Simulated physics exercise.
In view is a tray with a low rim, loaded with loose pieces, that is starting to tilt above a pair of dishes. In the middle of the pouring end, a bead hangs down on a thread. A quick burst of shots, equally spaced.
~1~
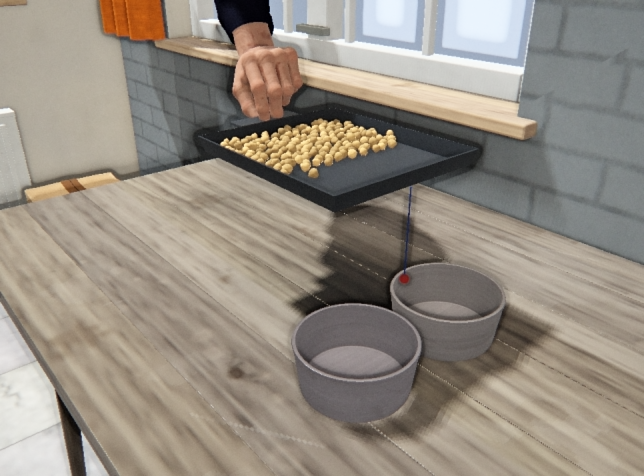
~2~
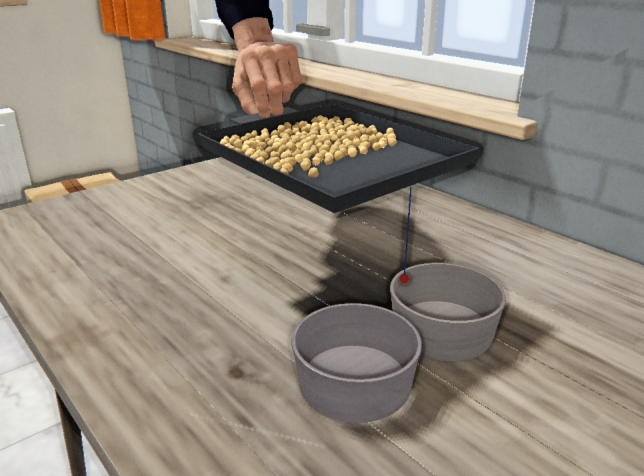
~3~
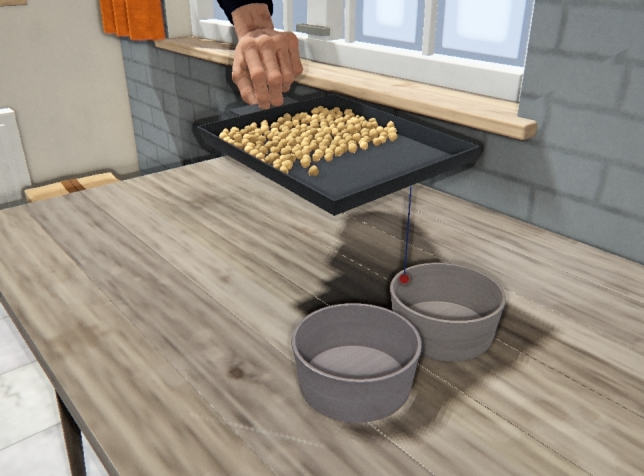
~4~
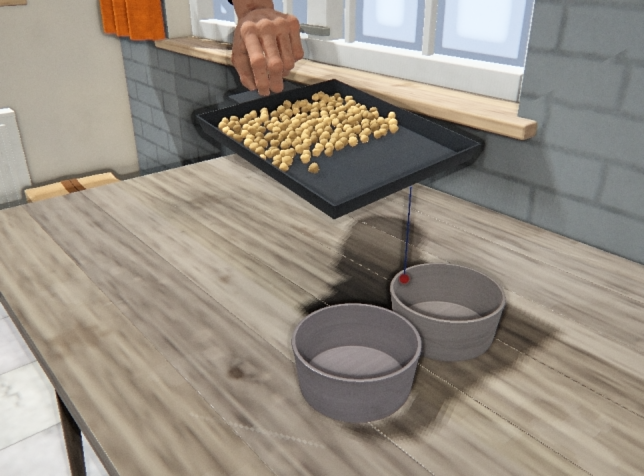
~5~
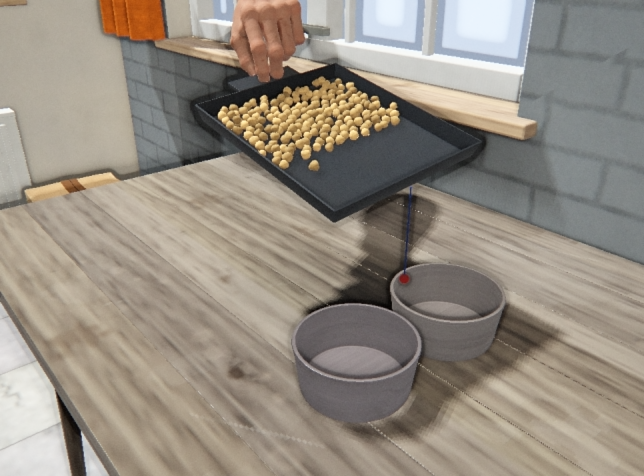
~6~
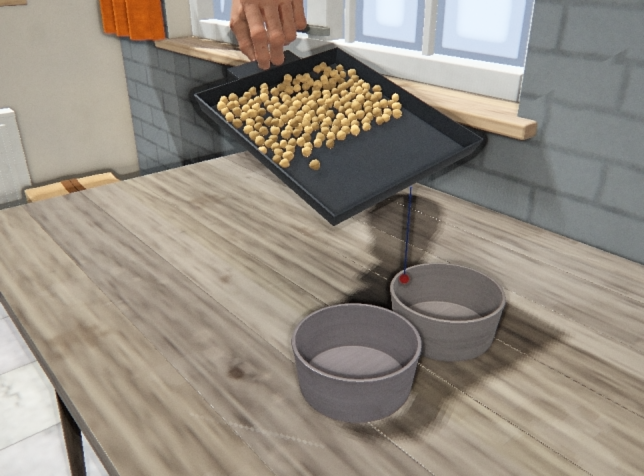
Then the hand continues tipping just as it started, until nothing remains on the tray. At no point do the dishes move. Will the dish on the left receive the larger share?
Yes.
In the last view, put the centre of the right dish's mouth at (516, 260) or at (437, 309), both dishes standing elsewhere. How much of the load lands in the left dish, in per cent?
About 10 per cent, then about 40 per cent.
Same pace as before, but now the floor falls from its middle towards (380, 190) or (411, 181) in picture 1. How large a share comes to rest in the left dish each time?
Close to 70 percent first and close to 10 percent second.
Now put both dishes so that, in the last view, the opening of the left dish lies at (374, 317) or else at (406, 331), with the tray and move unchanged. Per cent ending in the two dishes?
In order, about 80 and 50 in a hundred.
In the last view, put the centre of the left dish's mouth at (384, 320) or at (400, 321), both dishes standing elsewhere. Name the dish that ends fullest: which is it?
Answer, in order: The one to the left and the one to the left.
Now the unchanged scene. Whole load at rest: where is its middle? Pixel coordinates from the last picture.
Near pixel (355, 373).
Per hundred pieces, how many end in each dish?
Left dish around 90, right dish around 0, both in a hundred.
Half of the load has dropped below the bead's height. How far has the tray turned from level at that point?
Close to 100° of tilt at that moment.
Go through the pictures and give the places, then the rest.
In the first picture, corners of the pouring end near (335, 192) and (471, 148), level; middle of the load near (314, 140), dried chickpeas; left dish near (401, 389); right dish near (491, 331); bead on its thread near (404, 279).
In the second picture, corners of the pouring end near (335, 193) and (471, 148), level; middle of the load near (314, 138).
In the third picture, corners of the pouring end near (335, 197) and (472, 146), tipped barely, lowest at the left corner; middle of the load near (314, 132).
In the fourth picture, corners of the pouring end near (335, 201) and (473, 143), tipped a little, lowest at the left corner; middle of the load near (314, 122).
In the fifth picture, corners of the pouring end near (335, 206) and (474, 141), tipped a little, lowest at the left corner; middle of the load near (315, 113).
In the sixth picture, corners of the pouring end near (335, 210) and (476, 138), tipped clearly, lowest at the left corner; middle of the load near (315, 106); left dish near (401, 389); right dish near (491, 331).
Shortly afterwards, tray tipped steeply; the bulk on the tray; a little in the left dish; only a few outside both; a little in the air.
Next, tray tipped past a quarter turn; a little on the tray; near two thirds in the left dish; only a few in the right dish; a little outside both; near a quarter in the air.
Some moments later, tray tipped past a quarter turn; all but a few in the left dish; only a few in the right dish; a little outside both.
In the end, tray tipped past a quarter turn; all but a few in the left dish; only a few in the right dish; a little outside both.
